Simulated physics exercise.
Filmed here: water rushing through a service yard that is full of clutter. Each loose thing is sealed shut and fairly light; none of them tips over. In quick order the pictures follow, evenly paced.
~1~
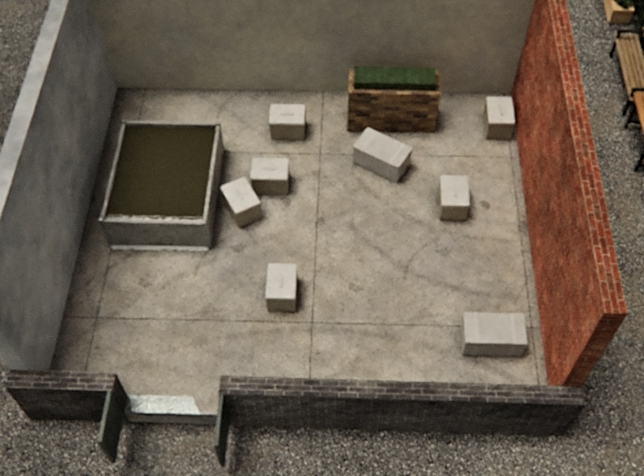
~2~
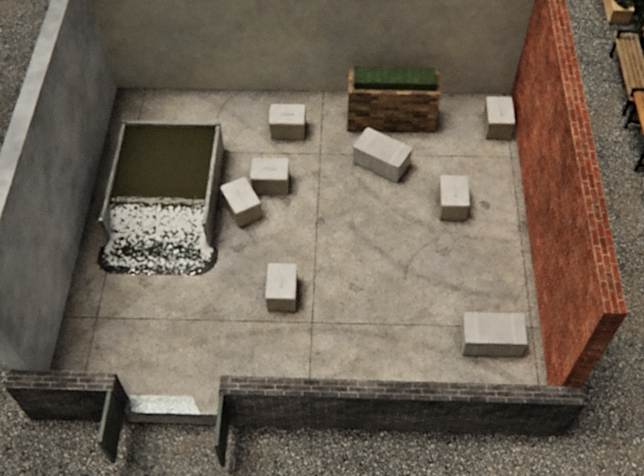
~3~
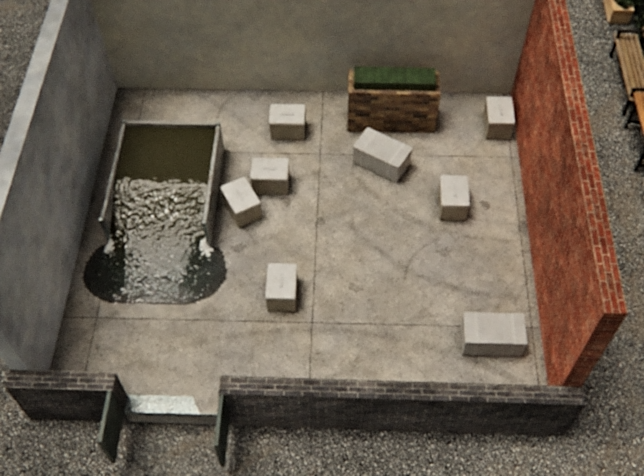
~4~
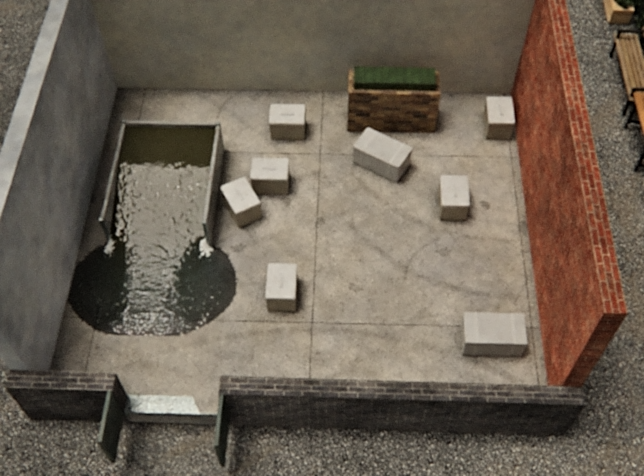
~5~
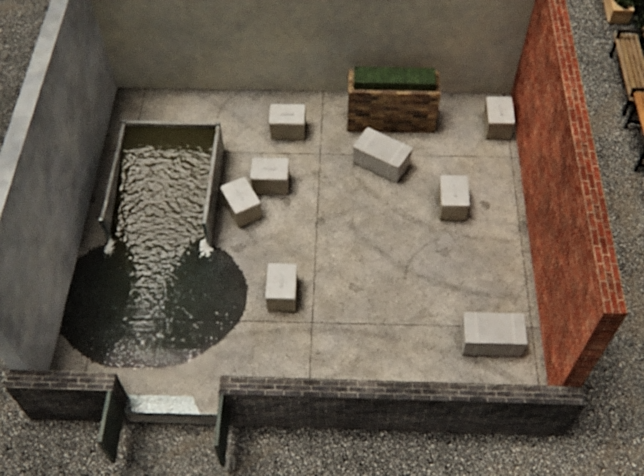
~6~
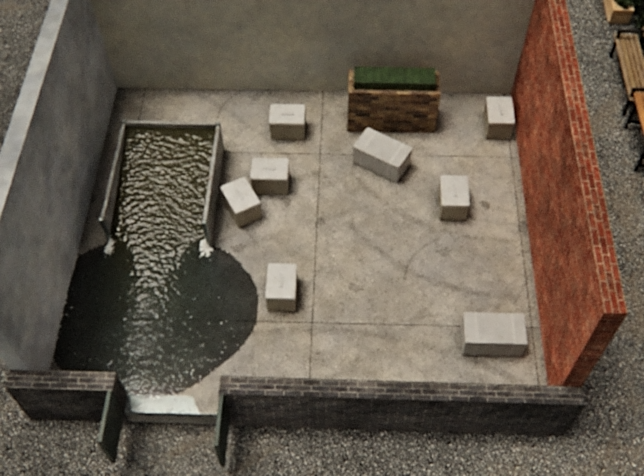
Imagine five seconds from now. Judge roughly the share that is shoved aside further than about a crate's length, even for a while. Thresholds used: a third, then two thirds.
The part that gets shoved well aside falls short of a third.
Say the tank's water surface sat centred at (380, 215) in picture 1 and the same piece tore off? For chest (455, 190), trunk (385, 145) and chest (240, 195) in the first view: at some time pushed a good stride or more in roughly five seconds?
Well, the first one got driven a long way, the second didn't get far, and the third didn't get far.
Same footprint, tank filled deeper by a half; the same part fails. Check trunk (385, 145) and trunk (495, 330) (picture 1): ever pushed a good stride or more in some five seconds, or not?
Fell short of it; covered that distance.
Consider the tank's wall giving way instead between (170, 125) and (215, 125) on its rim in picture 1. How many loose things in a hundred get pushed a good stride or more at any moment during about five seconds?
Roughly 10 %.
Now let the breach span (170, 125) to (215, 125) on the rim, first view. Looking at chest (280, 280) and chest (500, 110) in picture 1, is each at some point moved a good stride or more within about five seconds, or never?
Result, first then second: A shorter distance; at least that distance.
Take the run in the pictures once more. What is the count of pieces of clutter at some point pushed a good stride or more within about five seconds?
I make it 0 of them.
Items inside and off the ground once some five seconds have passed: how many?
That comes out at 0.
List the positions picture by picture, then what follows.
The first picture shows a chest at (270, 168), on the bottom; a chest at (240, 195) rests on the ground; 0 of 8 have shifted.
The second picture shows a chest at (270, 168) rests on the ground; a chest at (240, 195), on the bottom; 0 of 8 have shifted.
The third picture shows a chest at (270, 168), on the bottom; a chest at (240, 195), on the bottom; 0 of 8 have shifted.
The fourth picture shows a chest at (270, 168) rests on the ground; a chest at (240, 195) rests on the ground; 0 of 8 have shifted.
The fifth picture shows a chest at (270, 168), on the bottom; a chest at (240, 195), on the bottom; 0 of 8 have shifted.
The sixth picture shows a chest at (270, 168), on the bottom; a chest at (240, 195), on the bottom; 0 of 8 have shifted.
A moment on, 0 of 8 are well off their spots; 0 afloat.
Next, 0 of 8 are well off their spots; 0 afloat.
Later, 0 of 8 are well off their spots; 0 afloat.
In the end, 0 of 8 are well off their spots, and 0 have been at some point; 0 afloat.
